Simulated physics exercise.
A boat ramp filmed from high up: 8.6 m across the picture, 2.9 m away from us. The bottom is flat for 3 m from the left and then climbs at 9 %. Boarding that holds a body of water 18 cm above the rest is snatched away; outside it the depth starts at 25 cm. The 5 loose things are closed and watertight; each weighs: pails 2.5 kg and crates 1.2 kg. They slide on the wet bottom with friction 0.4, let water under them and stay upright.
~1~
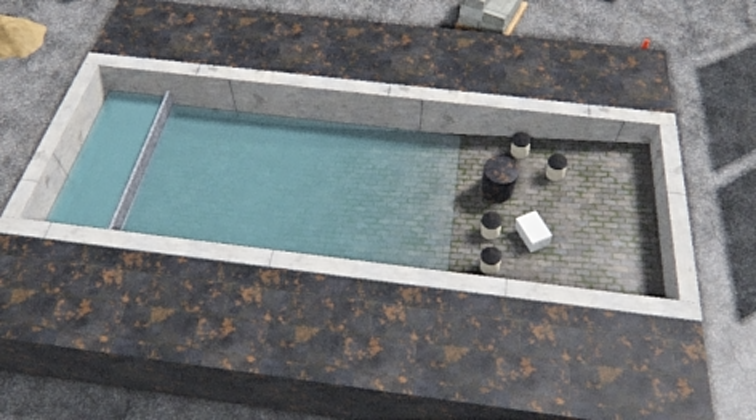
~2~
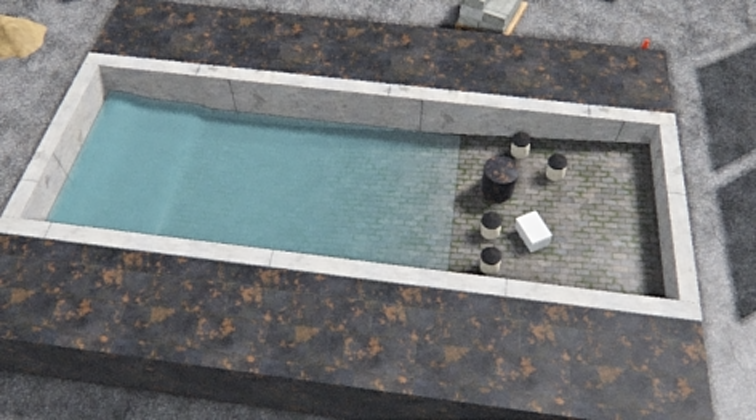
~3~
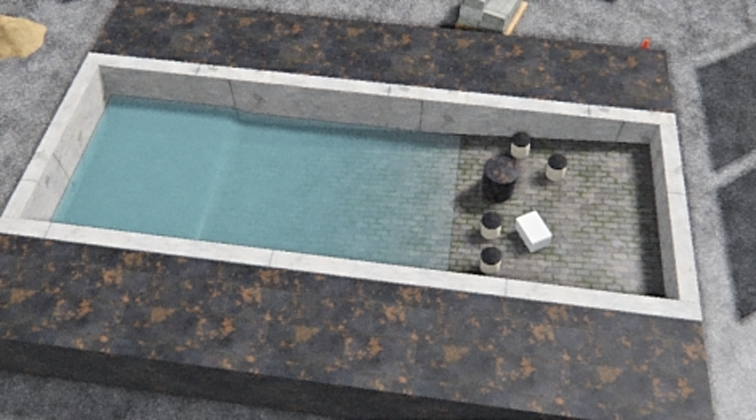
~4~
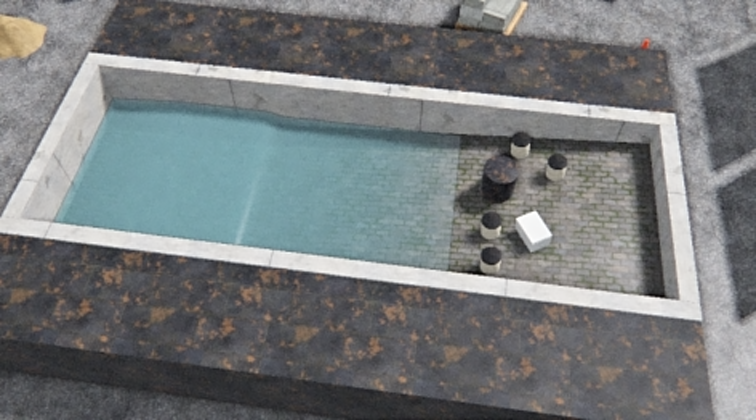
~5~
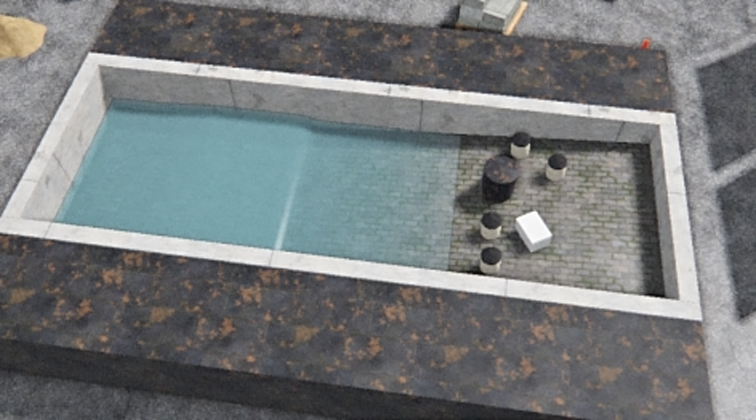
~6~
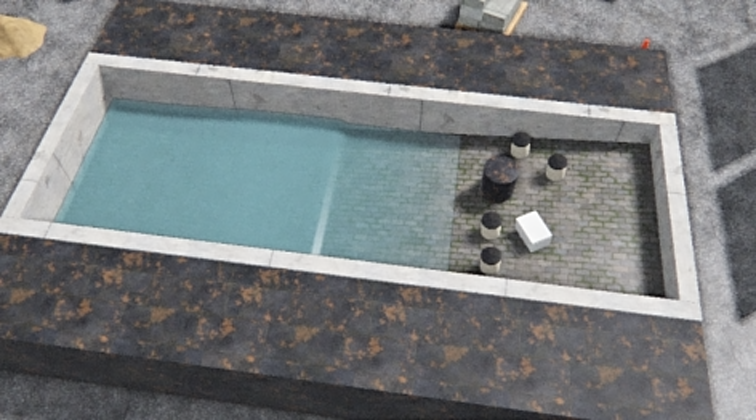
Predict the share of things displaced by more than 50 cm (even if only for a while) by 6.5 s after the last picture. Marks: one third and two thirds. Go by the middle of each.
That comes to at least two thirds.
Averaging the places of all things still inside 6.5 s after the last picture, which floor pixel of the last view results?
Around (547, 210).
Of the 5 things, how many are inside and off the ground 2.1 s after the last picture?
I count 1.
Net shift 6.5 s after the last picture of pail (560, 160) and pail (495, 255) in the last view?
In that order: 0 cm, 100 cm.
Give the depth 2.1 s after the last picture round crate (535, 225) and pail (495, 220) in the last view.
Roughly 2 and 4 cm.
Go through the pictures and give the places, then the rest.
A pail at (494, 220), on the bottom; a pail at (523, 139), on the bottom; water covers 16.4 m2; 0 of 5 have shifted, in the first picture.
A pail at (494, 220), on the bottom; a pail at (523, 139), on the bottom; 16.4 m2 under water; 0 of 5 have shifted, in the second picture.
A pail at (494, 220), on the bottom; a pail at (523, 139) rests on the ground; 16.4 m2 under water; 0 of 5 have shifted, in the third picture.
A pail at (494, 220), on the bottom; a pail at (523, 139) rests on the ground; 16.4 m2 under water; 0 of 5 have shifted, in the fourth picture.
A pail at (494, 220), on the bottom; a pail at (523, 139), on the bottom; water covers 16.4 m2; 0 of 5 have shifted, in the fifth picture.
A pail at (494, 220), on the bottom; a pail at (523, 139), on the bottom; water covers 16.4 m2; 0 of 5 have shifted, in the sixth picture.
Then, 0.6 s after the last picture 0 of 5 are over 50 cm from their spots; 0 afloat.
Then, 2.1 s after the last picture 0 of 5 are over 50 cm from their spots; 1 afloat.
Then, 4.1 s after the last picture 4 of 5 are over 50 cm from their spots; 1 afloat.
Then, 6.5 s after the last picture 4 of 5 are over 50 cm from their spots, and 4 have been at some point; 0 afloat.
